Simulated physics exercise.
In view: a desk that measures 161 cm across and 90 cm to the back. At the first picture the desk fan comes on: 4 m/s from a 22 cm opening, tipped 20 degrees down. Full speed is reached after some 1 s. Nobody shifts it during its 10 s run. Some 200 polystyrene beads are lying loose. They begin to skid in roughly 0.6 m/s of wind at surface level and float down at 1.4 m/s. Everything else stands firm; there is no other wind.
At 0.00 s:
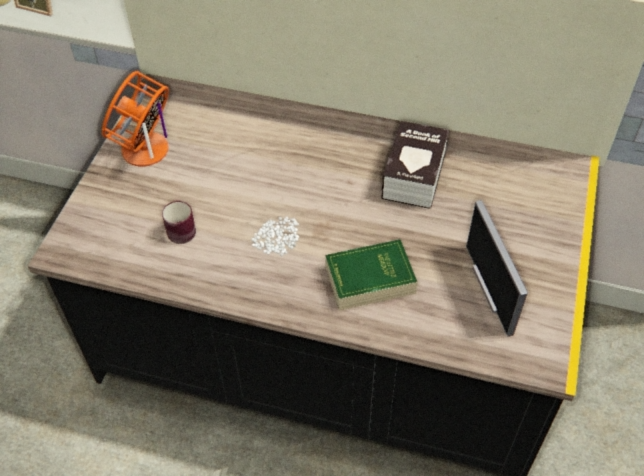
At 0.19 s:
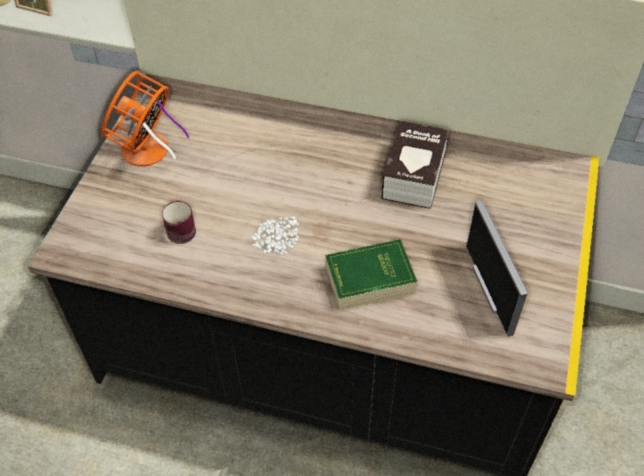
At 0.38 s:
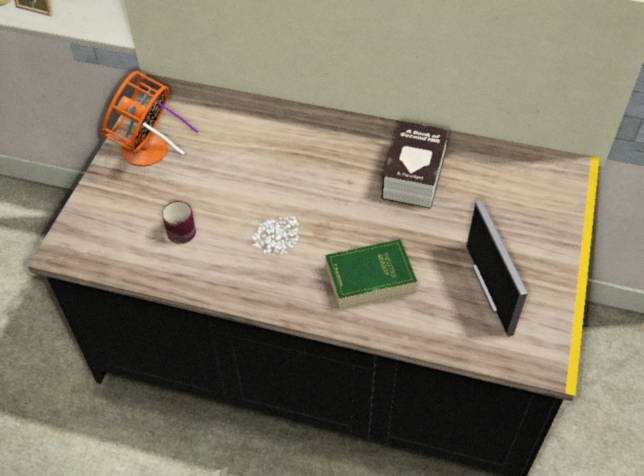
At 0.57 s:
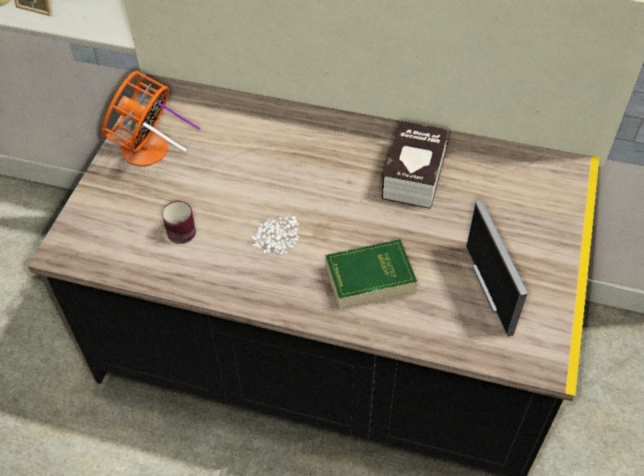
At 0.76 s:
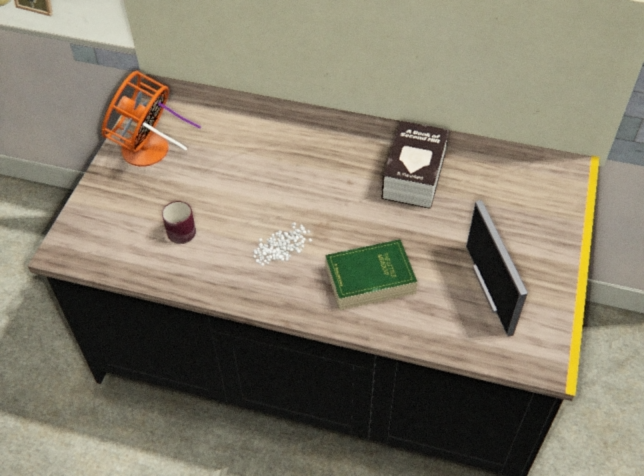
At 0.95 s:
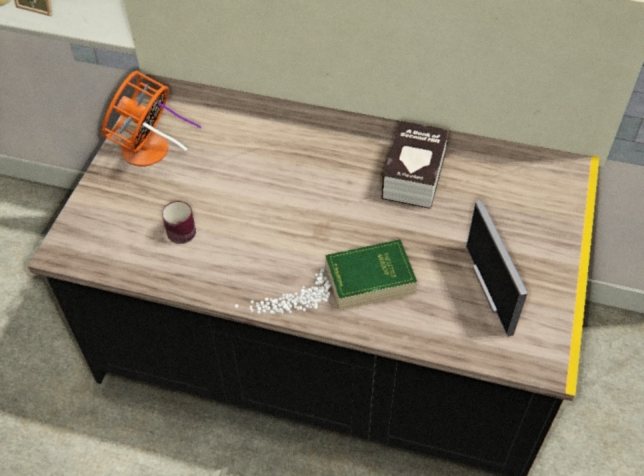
In the video, ribbons on an orange fan lift and stream outward on a wooden desk while a mug, books and a dark upright panel stay still; then loose white beads spread and skid forward beside the green book.
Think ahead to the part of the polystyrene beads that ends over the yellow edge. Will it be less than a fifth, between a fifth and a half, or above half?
By then less than a fifth are over the yellow edge.
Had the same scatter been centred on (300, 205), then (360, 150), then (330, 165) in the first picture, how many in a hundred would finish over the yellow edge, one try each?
In turn about 50 %, 100 %, 100 %.
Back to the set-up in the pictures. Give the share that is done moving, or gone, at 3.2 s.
About 100 %.
After 2.0 s, 12 % are on the move or not yet settled, 2 % are over the yellow edge.
After 3.2 s, 4 % are on the move or not yet settled, 4 % are over the yellow edge.
After 5.5 s, 1 % are on the move or not yet settled, 6 % are over the yellow edge.
After 10.0 s, at the end, 6 % are over the yellow edge.
